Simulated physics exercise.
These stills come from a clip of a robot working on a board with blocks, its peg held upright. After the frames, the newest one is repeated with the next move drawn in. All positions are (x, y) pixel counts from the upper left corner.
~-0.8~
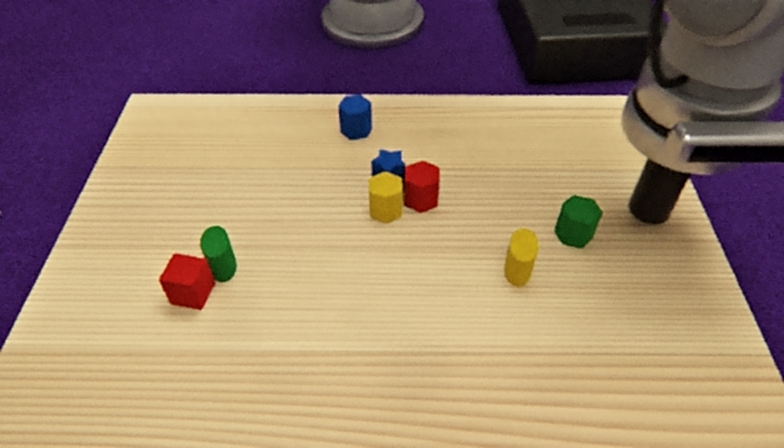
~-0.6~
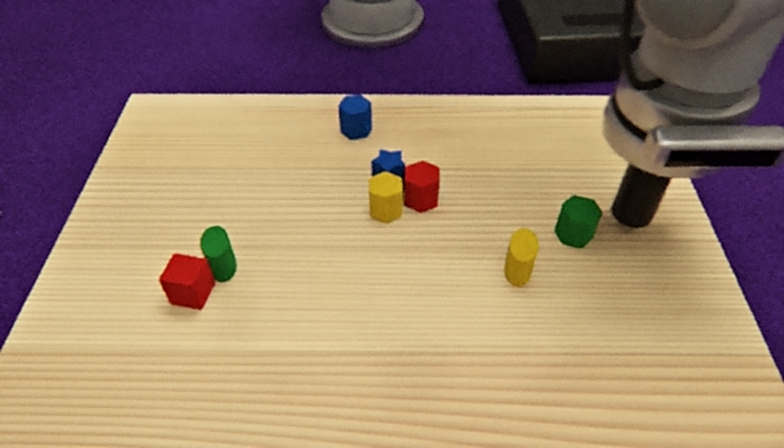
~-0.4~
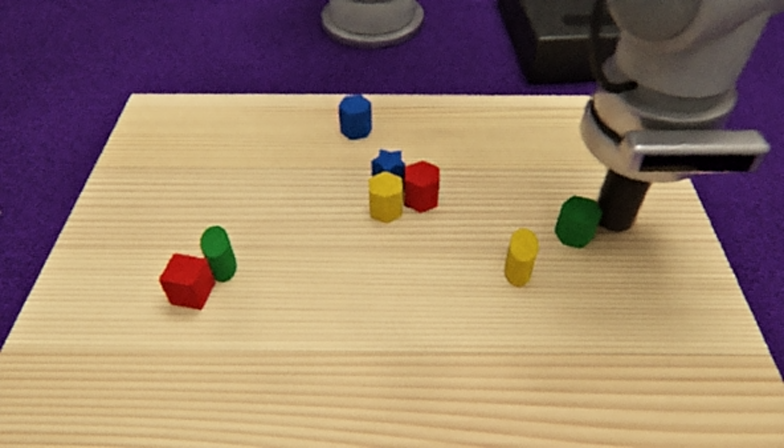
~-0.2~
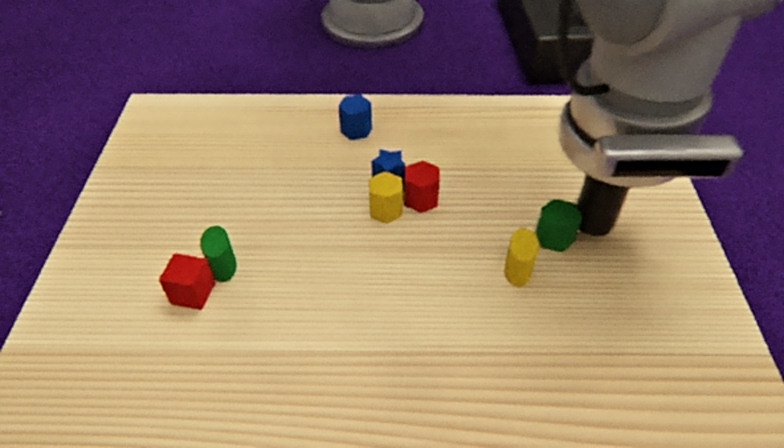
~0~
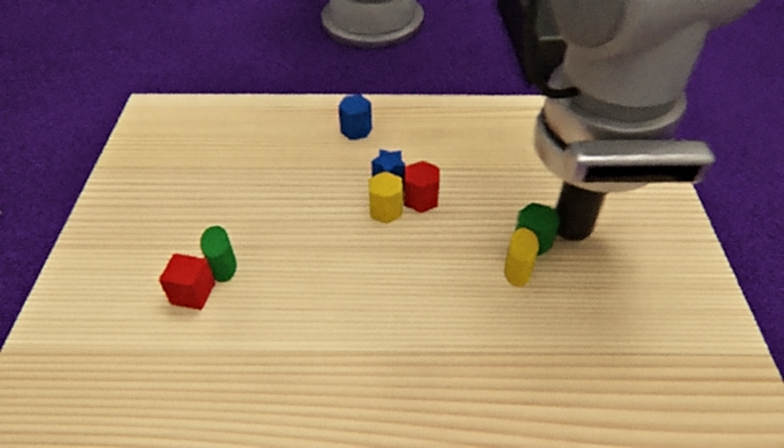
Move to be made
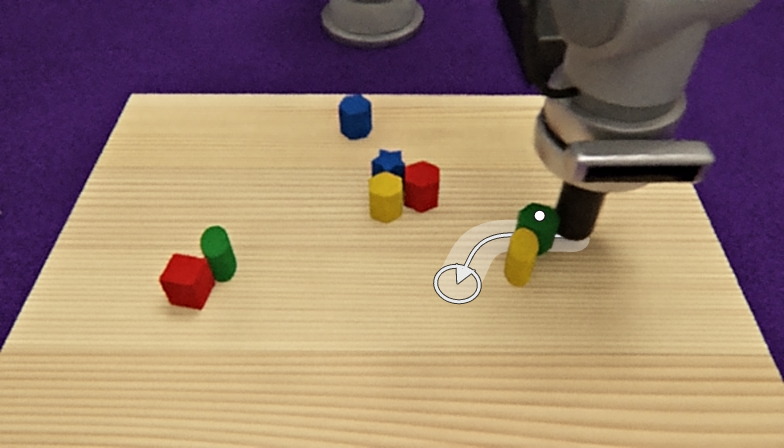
Robot arm moving left across a wooden board, its dark peg pushing a green hexagonal block leftward beside a yellow block.
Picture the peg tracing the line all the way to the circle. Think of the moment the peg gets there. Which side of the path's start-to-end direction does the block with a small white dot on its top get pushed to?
With start-to-end as forward, it shifts right.
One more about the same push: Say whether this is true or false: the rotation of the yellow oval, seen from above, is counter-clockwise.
The statement is true.
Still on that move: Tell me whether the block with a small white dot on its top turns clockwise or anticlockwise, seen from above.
The twist is clockwise.
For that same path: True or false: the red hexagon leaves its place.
That statement is not accurate.
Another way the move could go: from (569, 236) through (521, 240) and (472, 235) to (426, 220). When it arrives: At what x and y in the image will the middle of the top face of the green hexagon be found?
The top centre is at (417, 223).
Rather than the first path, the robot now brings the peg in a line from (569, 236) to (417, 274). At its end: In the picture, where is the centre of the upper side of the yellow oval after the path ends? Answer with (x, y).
The middle of the upper face of the yellow oval will lie at about (499, 258) in the picture.
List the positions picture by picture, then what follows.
The first frame shows peg tip at (649, 210); block tops, red hexagon at (422, 173); yellow oval at (524, 244); green hexagon at (582, 208).
The second frame shows peg at (632, 213); blocks unchanged.
The third frame shows peg at (613, 217); blocks unchanged.
The fourth frame shows peg at (593, 221); green hexagon at (562, 212).
The fifth frame shows peg at (572, 226); red hexagon at (422, 173); yellow oval at (524, 244); green hexagon at (540, 216).
Path on the board, from (569, 236) by way of (519, 235) and (477, 248) to (457, 284); the dot is on the green hexagon.
The first path, step by step. One third of the way, peg at (521, 225); yellow oval at (516, 248), turned 40° anticlockwise; green hexagon at (489, 219), turned 20° anticlockwise.
Two thirds of the way, peg at (478, 238); yellow oval at (516, 248), turned 40° anticlockwise; green hexagon at (441, 228).
At the end, peg at (459, 274); red hexagon in place; yellow oval at (516, 248), turned 40° anticlockwise; green hexagon at (422, 240), turned 65° clockwise.
